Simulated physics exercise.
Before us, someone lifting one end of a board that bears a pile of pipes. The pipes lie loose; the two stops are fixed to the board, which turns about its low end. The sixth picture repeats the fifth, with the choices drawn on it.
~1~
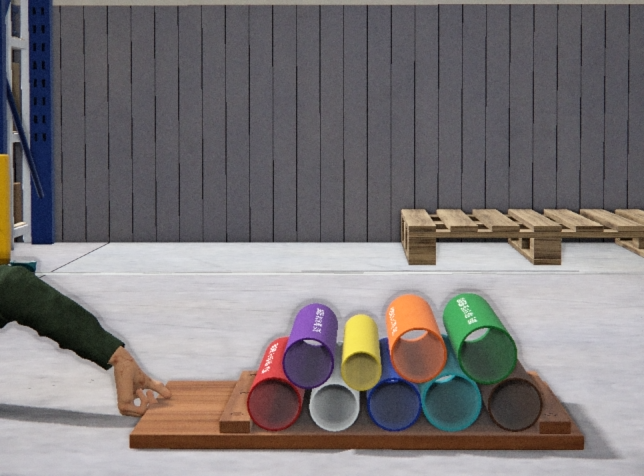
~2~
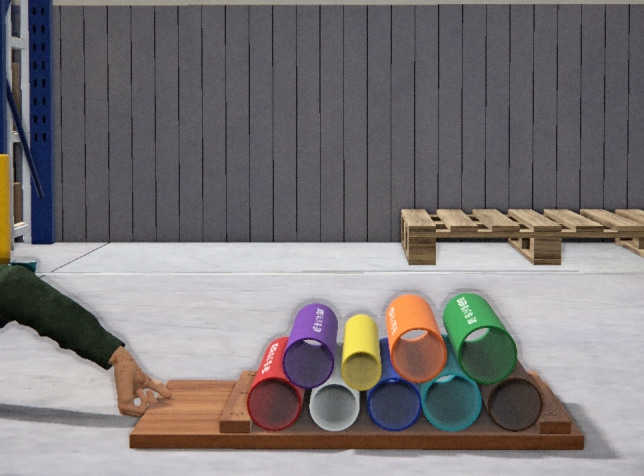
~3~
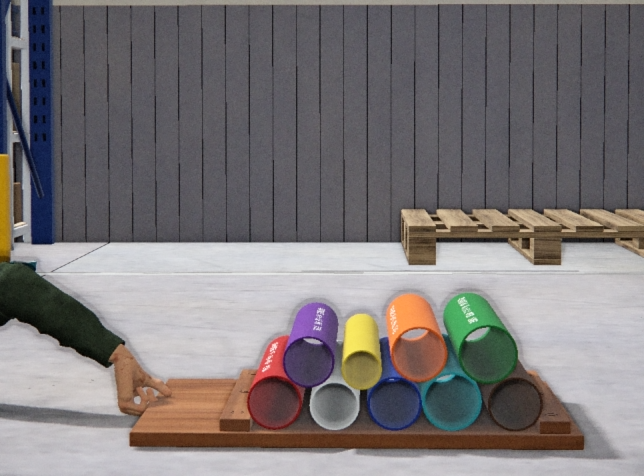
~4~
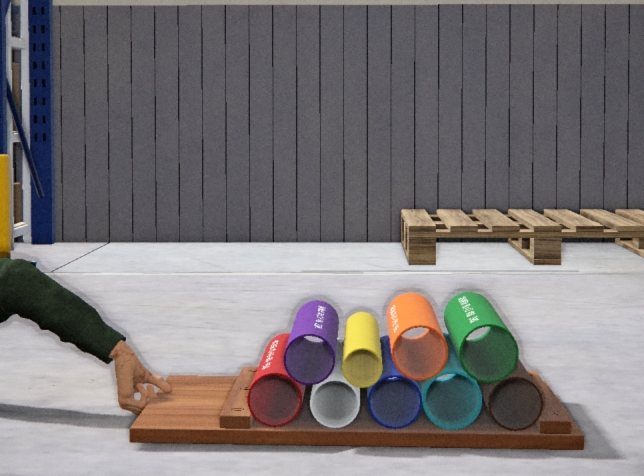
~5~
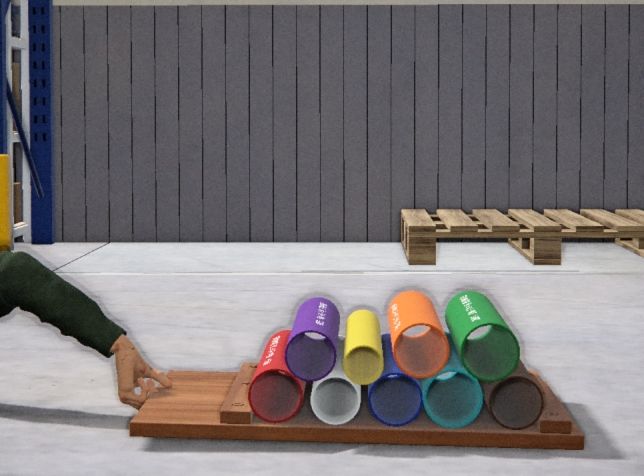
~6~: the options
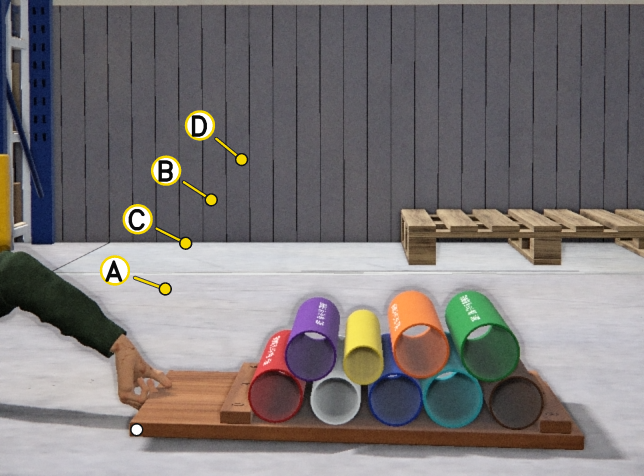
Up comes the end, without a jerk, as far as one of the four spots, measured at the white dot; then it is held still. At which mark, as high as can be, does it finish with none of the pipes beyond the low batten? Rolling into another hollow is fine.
At most to A.
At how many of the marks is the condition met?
One of the four.
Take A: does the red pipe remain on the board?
The red pipe: Yes.
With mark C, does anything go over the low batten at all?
Yes.
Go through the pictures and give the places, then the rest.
In the first picture, blue pipe (394, 404); turquoise pipe (452, 402); brown pipe (515, 405).
In the second picture, brown pipe (515, 405); purple pipe (308, 363).
In the third picture, board (356, 405); red pipe (275, 402); yellow pipe (362, 369).
In the fourth picture, board (356, 403); red pipe (275, 400); white pipe (335, 403).
In the fifth picture, board (357, 400); red pipe (276, 395); white pipe (336, 400).
On the marked copy, A at (165, 289); B at (211, 200); C at (186, 243); D at (242, 159); the white dot at (137, 429).
With A. Early on, board at 14°.
Further on, board at 20°.
At the end, board at 20°, none over the low batten.
As for the rest, B nine over the low batten; C one over the low batten (green); D nine over the low batten.
